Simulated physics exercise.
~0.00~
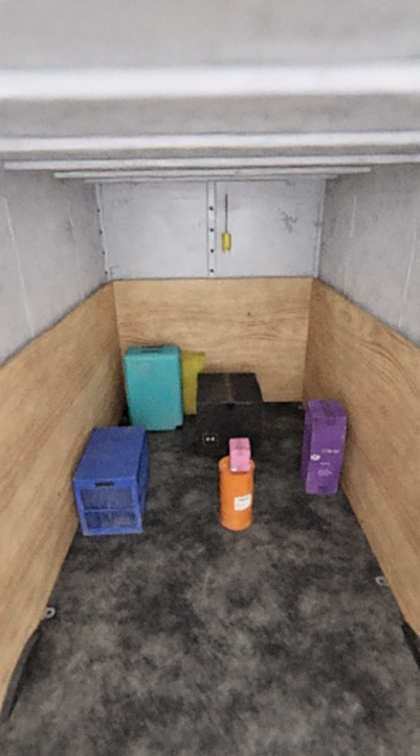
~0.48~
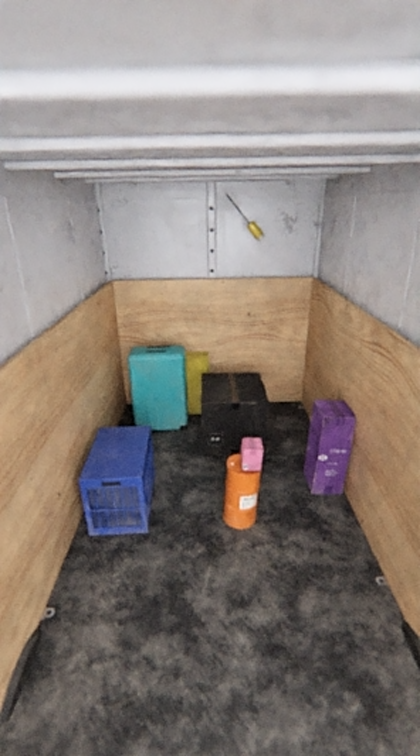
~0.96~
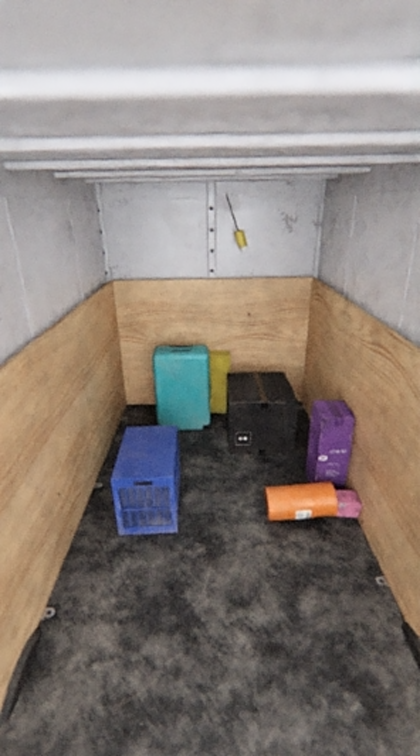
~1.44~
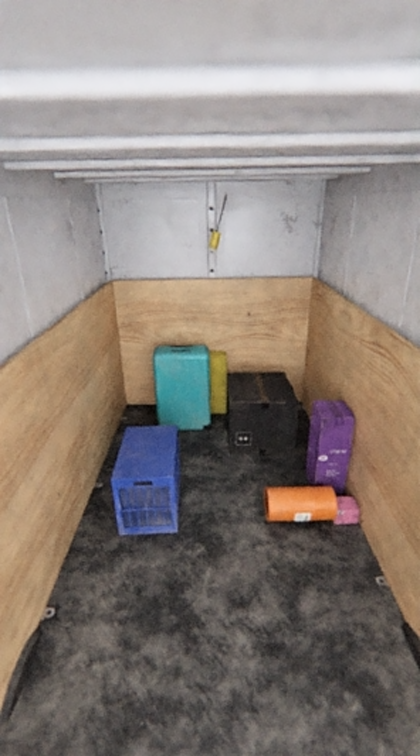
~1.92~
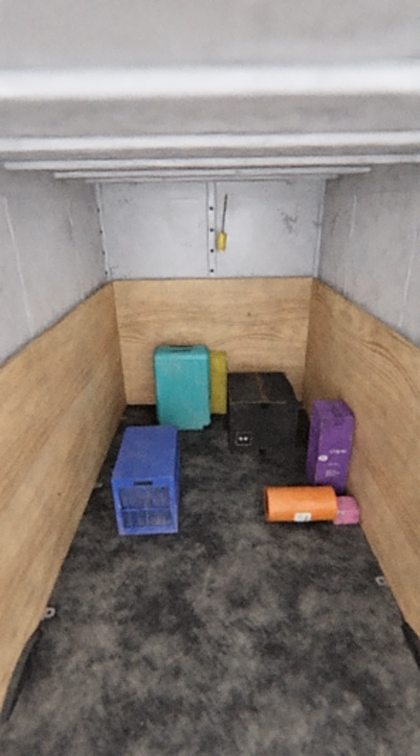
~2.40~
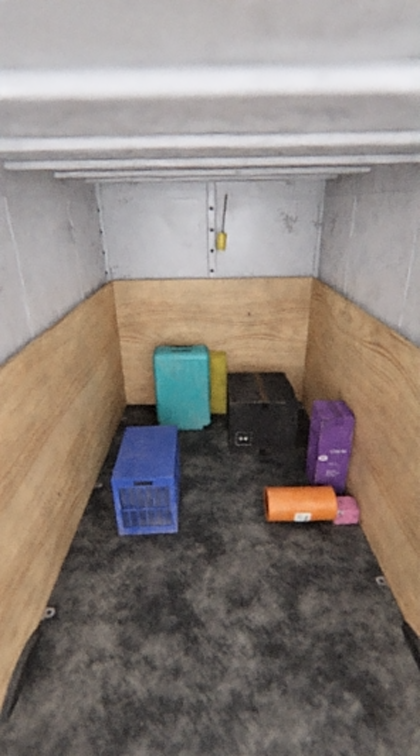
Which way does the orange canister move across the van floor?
The orange canister moves to the right, tipping over onto its side.
